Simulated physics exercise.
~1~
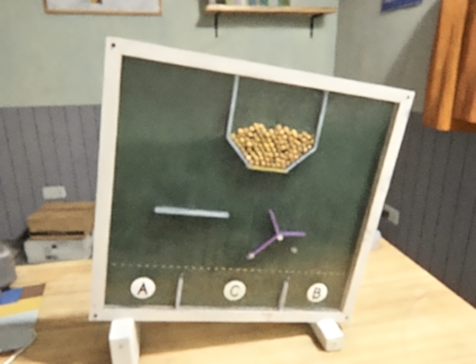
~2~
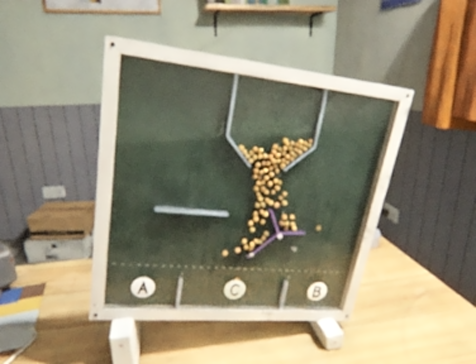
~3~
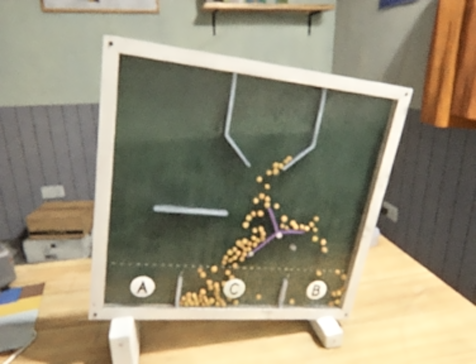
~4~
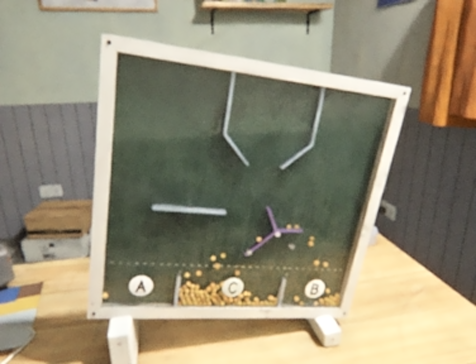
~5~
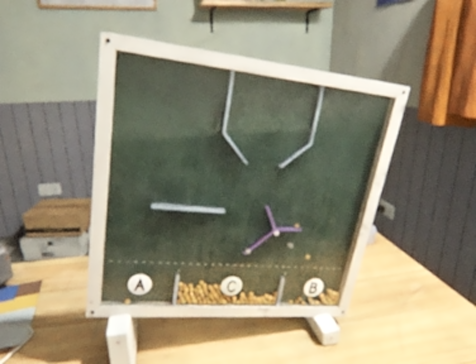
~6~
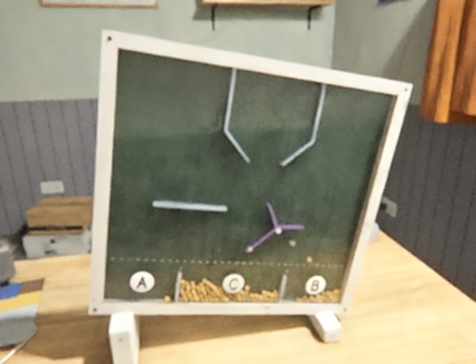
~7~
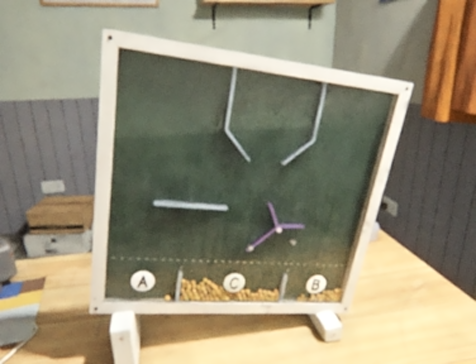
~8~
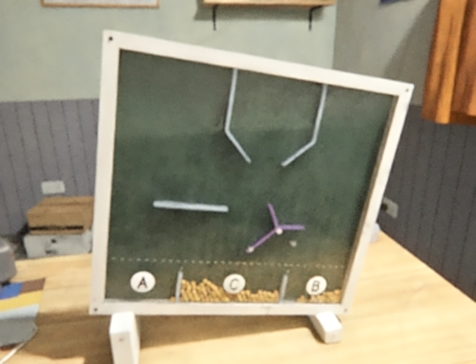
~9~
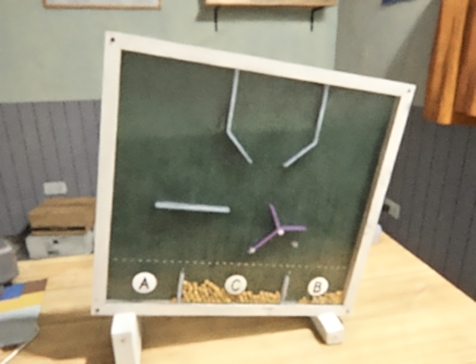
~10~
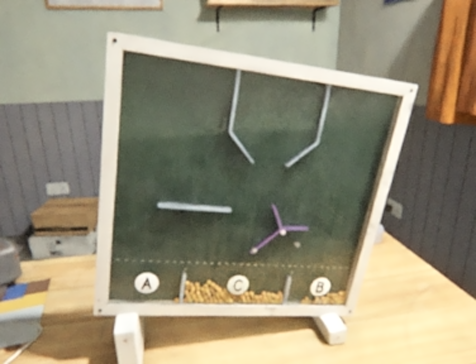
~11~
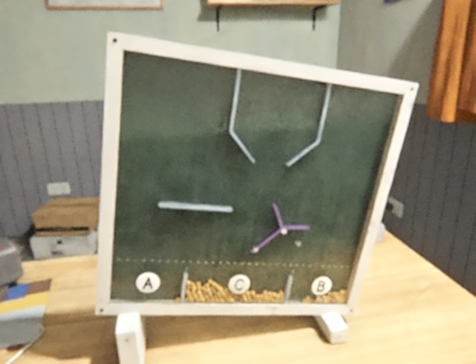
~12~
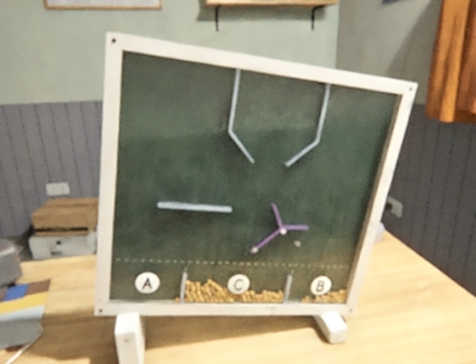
On a wooden table in a room with grey panelling, a white-framed board with a dark green back holds a pile of small tan beads in a hopper near the top. The hopper opens at the bottom and the beads pour down onto a purple three-armed rocker. They scatter off it to both sides, most spilling left into the middle bin, C, while others drop right into B. The stream thins and the last few beads bounce down. Finally the beads lie still, heaped mostly in C, with a smaller share in B and almost none in A.
